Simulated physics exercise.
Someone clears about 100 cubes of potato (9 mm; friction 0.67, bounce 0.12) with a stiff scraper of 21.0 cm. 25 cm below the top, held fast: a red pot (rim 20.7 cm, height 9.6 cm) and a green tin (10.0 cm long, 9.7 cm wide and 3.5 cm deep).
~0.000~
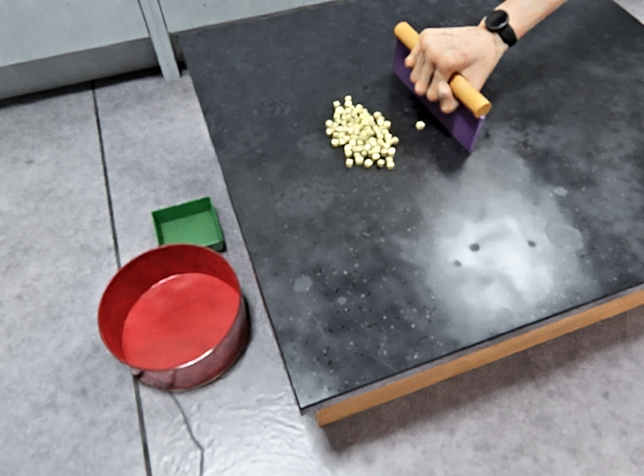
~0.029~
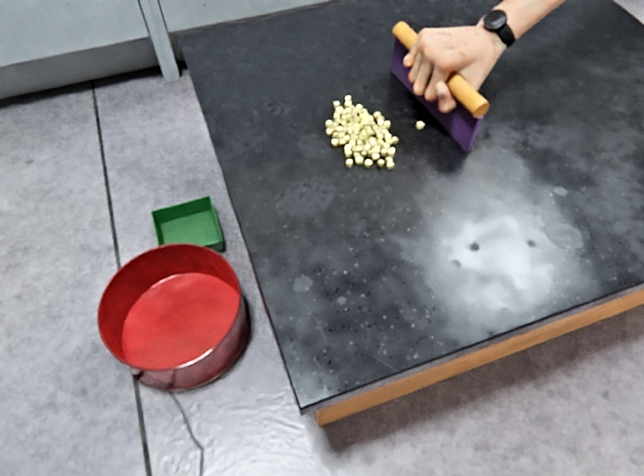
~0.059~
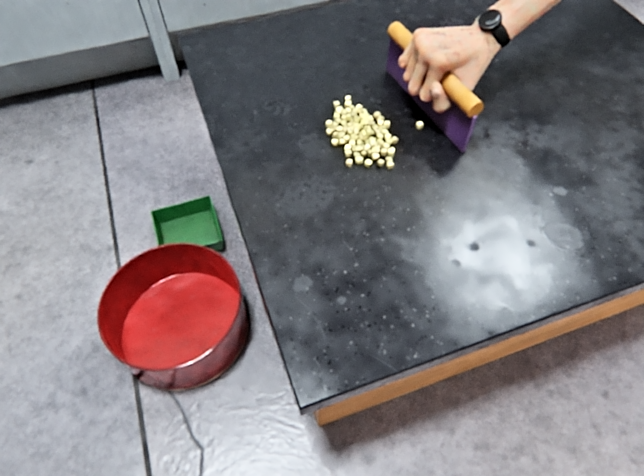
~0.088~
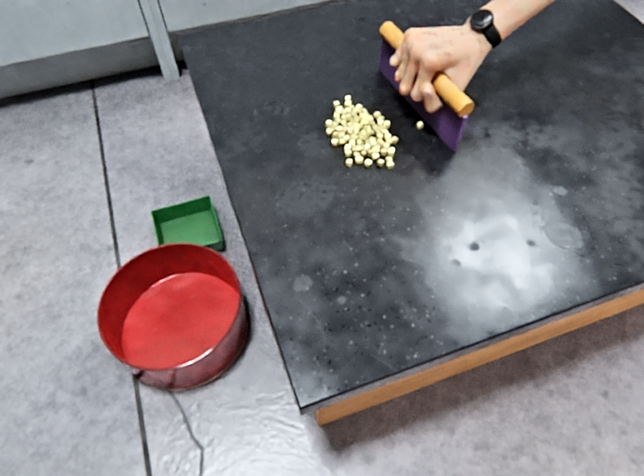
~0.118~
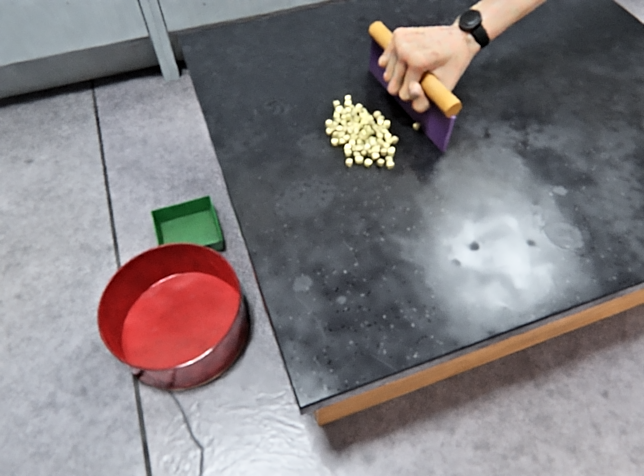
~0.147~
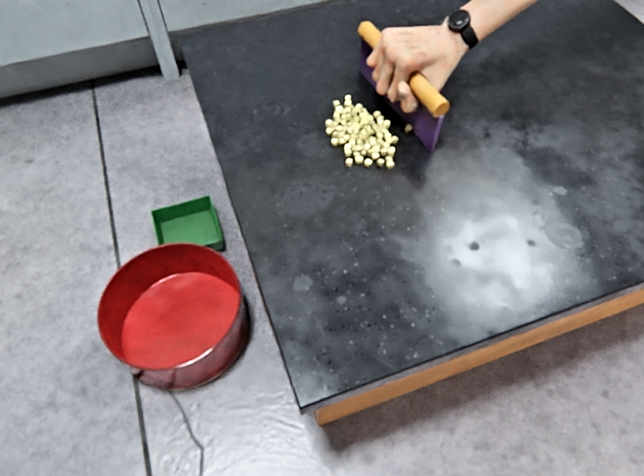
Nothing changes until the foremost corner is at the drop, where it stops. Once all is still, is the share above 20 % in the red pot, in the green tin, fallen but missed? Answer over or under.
Red pot: Under, green tin: Over, missed: Under.
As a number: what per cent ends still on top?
Some 60 per cent.
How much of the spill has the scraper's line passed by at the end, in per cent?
About 45 per cent.
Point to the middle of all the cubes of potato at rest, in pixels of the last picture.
Near (232, 159).
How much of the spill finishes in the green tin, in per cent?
Some 30 per cent.
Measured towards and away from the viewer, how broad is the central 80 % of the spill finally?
Roughly 18 cm.
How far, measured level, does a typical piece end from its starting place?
Some 20 cm.
After 0.41 s, scraper 20 cm from its start, spill 15 cm wide; still on top 100 %.
After 0.67 s, scraper 33 cm from its start, spill 19 cm wide; off the edge, not caught 5 %, still on top 95 %.
After 0.89 s, scraper 33 cm from its start, spill 20 cm wide; green tin 20 %, off the edge, not caught 15 %, still on top 65 %.
In the end, at 2.1 s, red pot 0 %, green tin 30 %, fallen but missed 10 %, still on top 60 %.
